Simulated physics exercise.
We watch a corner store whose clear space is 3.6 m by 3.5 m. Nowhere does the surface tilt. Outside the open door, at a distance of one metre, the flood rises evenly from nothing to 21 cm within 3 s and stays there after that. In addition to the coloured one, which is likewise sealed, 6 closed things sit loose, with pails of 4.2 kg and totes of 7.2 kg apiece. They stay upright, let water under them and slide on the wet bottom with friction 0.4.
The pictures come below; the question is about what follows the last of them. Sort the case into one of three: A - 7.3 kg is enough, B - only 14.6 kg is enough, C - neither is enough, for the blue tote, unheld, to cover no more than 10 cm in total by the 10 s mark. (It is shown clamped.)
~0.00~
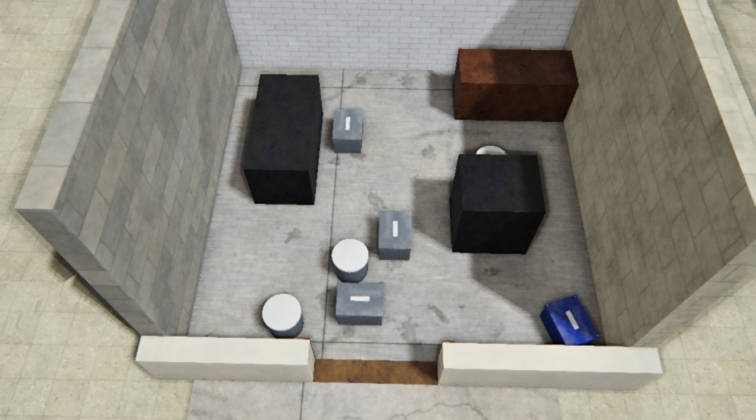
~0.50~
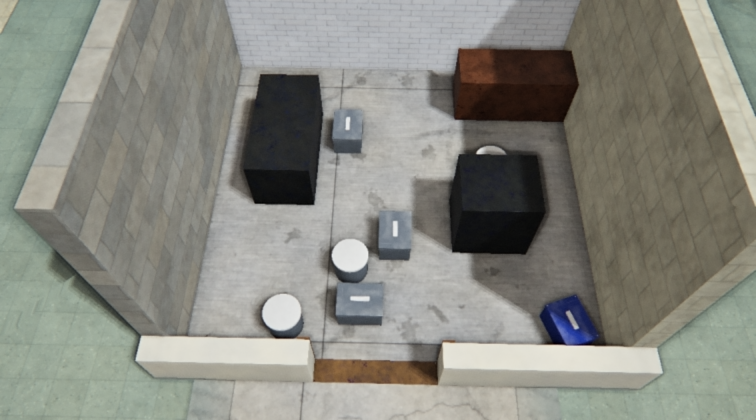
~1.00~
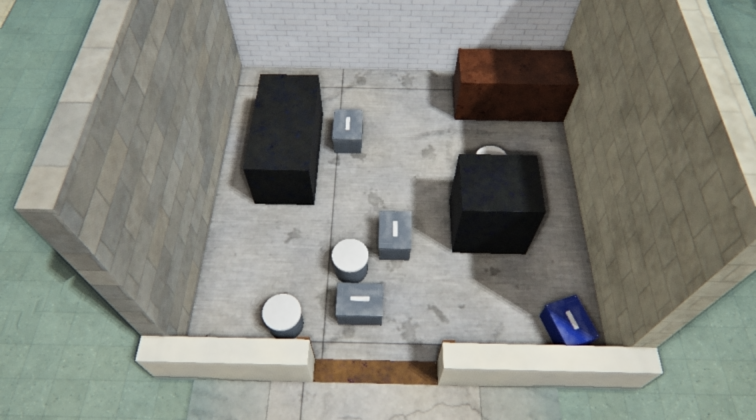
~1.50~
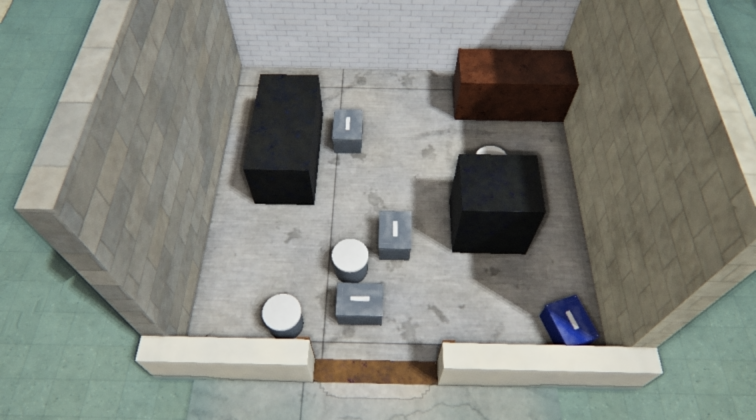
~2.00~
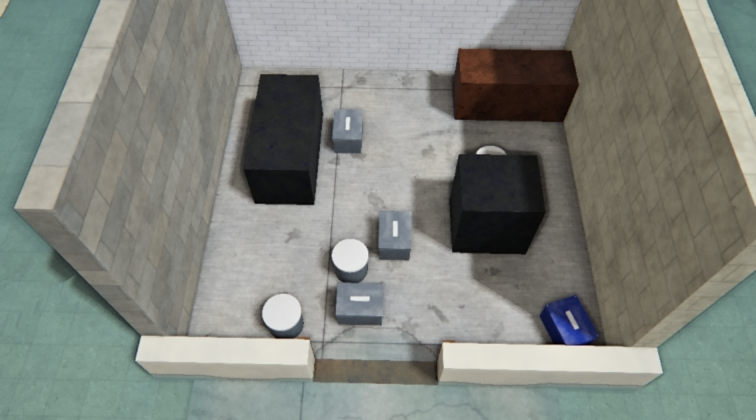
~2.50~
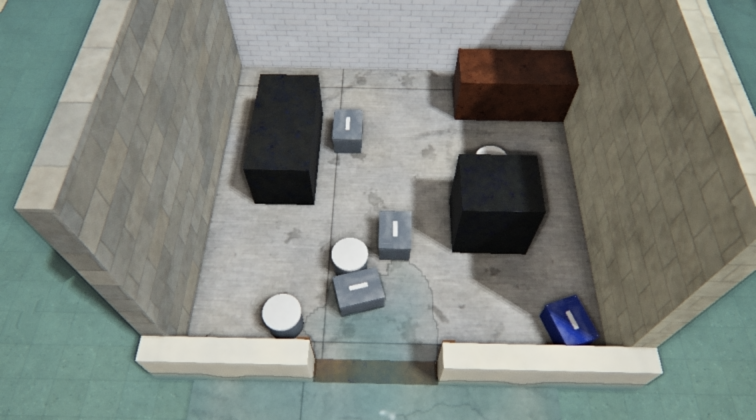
Case B.
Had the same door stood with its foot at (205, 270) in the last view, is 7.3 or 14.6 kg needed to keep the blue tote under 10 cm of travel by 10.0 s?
Both fall short.
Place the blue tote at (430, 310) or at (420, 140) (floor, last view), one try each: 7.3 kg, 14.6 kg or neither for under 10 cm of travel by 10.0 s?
First try none suffices, second try none suffices.
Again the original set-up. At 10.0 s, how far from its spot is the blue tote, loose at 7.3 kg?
30 cm.
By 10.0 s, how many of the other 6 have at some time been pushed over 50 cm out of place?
5 in all.
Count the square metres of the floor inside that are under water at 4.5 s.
About 7.0 m2.
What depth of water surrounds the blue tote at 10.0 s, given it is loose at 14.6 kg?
About 6 cm.
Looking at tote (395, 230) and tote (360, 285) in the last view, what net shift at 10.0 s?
First 200 cm, then 300 cm.
After 3.5 s the blue tote would be 0 cm from its start with 7.3 kg and 0 cm from its start with 14.6 kg; 0 cm of water round it then.
After 4.5 s the blue tote would be 0 cm from its start with 7.3 kg and 0 cm from its start with 14.6 kg; 1 cm of water round it then.
After 7.0 s the blue tote would be 22 cm from its start with 7.3 kg and 0 cm from its start with 14.6 kg; 5 cm of water round it then.
After 10.0 s the blue tote would be 26 cm from its start with 7.3 kg and 0 cm from its start with 14.6 kg; 6 cm of water round it then.
